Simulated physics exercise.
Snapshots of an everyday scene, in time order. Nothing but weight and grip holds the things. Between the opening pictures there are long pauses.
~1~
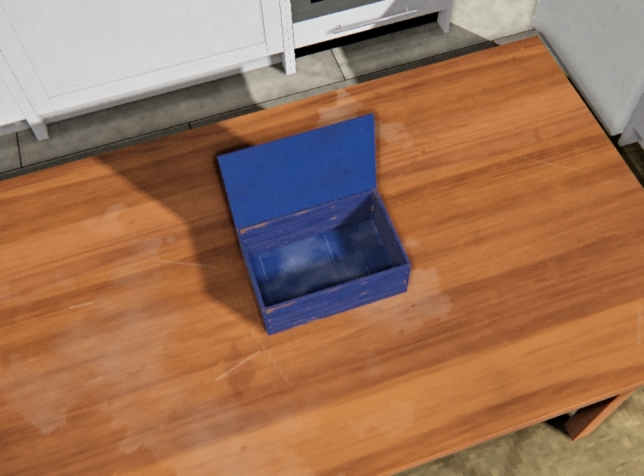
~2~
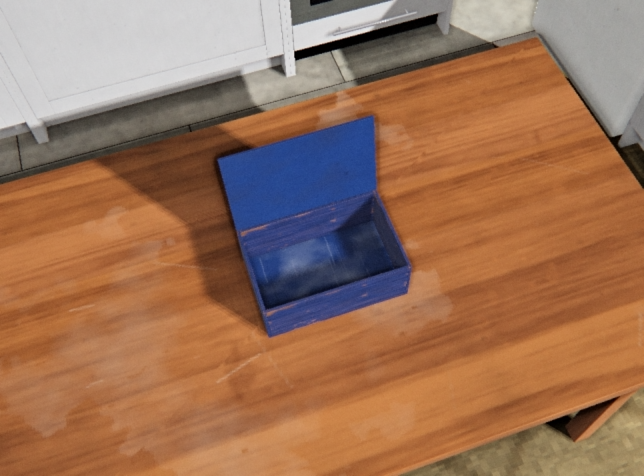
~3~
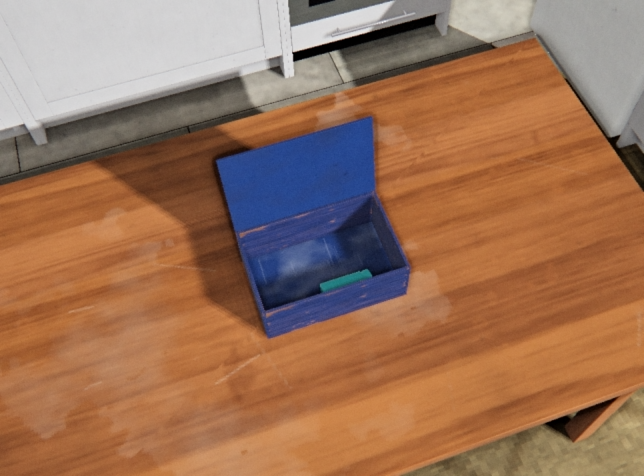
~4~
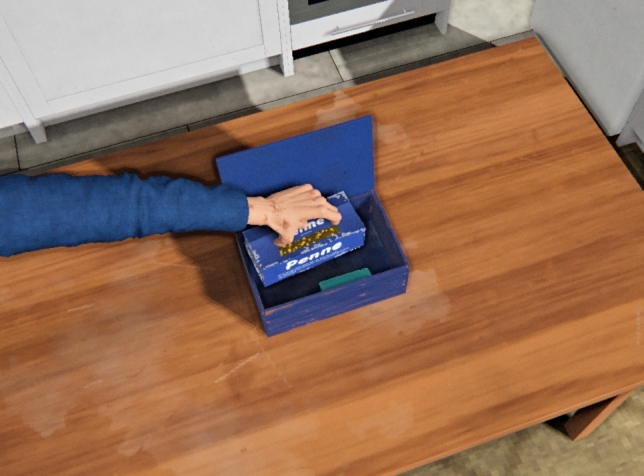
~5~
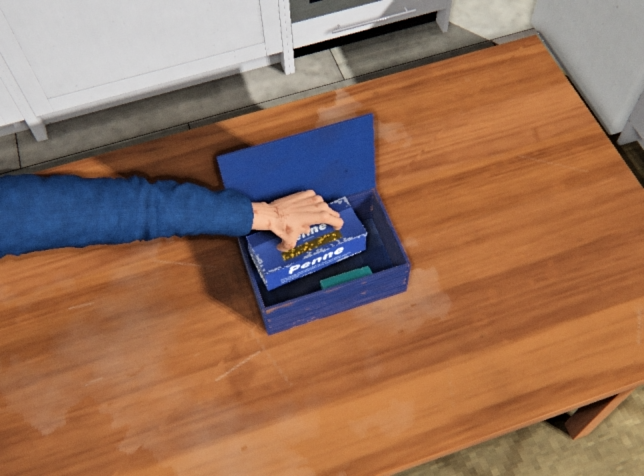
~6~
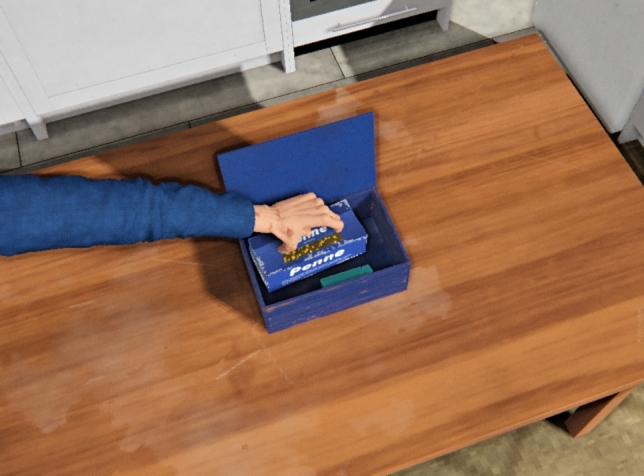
A kitchen with pale cabinets and a grey floor is seen from above, looking down at a wooden table, the view staying fixed. An open blue box with its lid raised at the back sits near the middle, empty until a small green object shows inside at the front. A blue-sleeved arm then reaches in from the left, its hand holding a blue penne carton in the box and shifting it very slightly rightward.
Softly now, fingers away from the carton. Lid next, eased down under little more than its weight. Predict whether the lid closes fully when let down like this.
Prediction: The lid closes fully.
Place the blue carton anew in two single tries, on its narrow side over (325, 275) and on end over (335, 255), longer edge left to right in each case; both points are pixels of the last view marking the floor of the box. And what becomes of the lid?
First time it drops into place, and next time it won't go down.
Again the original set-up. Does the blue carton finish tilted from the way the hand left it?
In the end, the blue carton keeps its orientation.
Then, 1.00 s past the last view, lid starting down; blue carton displaced a little near (309, 259).
Then, 1.70 s past the last view, lid 54° above the rim; blue carton displaced a little near (309, 259).
Then, 2.20 s past the last view, lid 17° above the rim; blue carton displaced a little near (309, 259).
Finally, lid shut; moved from the start, blue carton; turquoise shaker still in place. Final places as the last picture's camera would see them, blue carton near (309, 259).
